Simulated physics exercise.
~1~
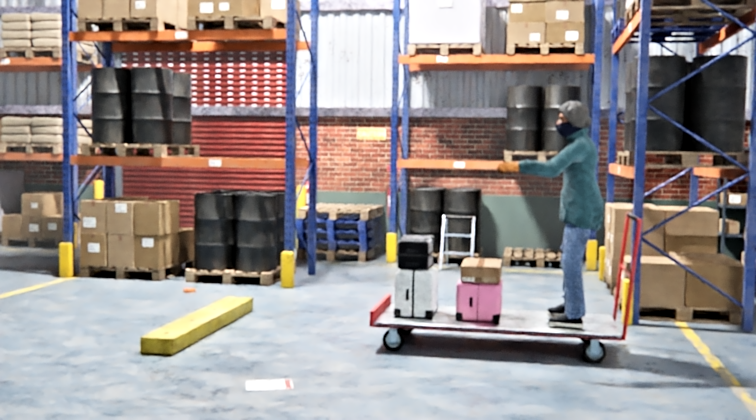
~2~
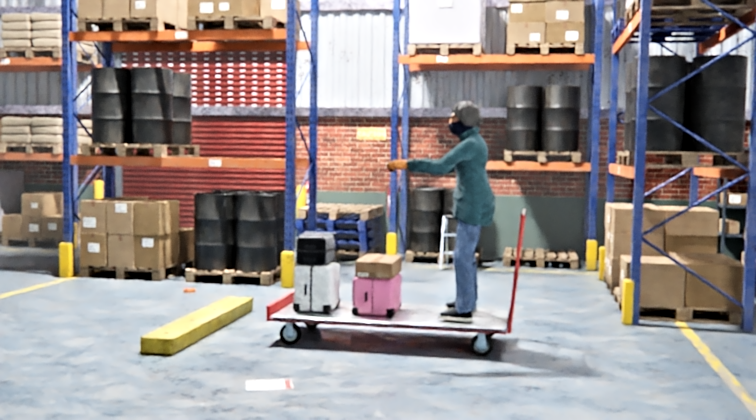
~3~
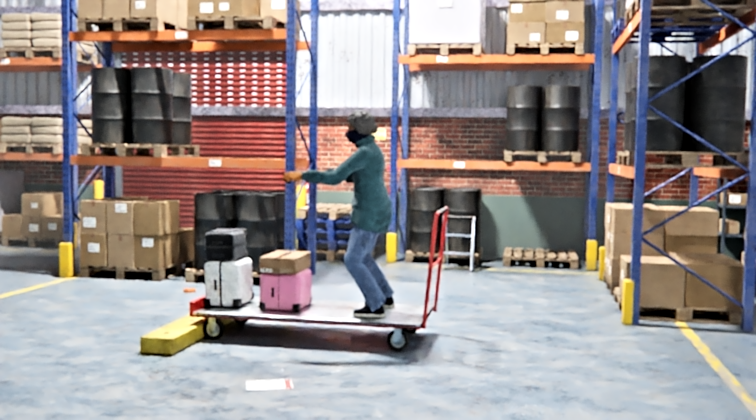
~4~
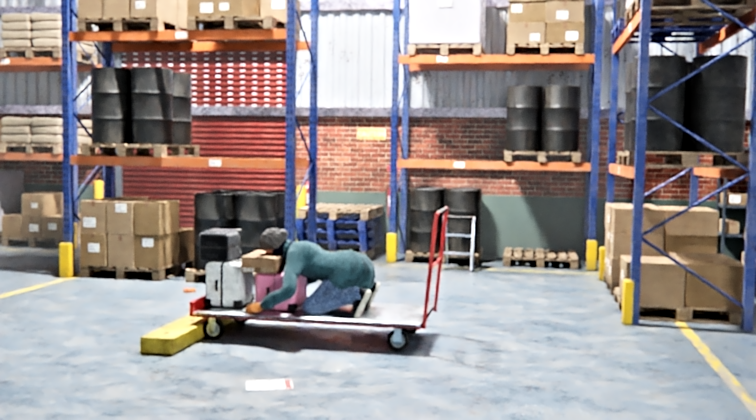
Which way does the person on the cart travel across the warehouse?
The person travels to the left, riding on the cart toward the yellow kerb.
Stock cart carrying a standing worker and stacked cases rolling left, stopping at a yellow kerb, the worker crumpling forward onto the deck.
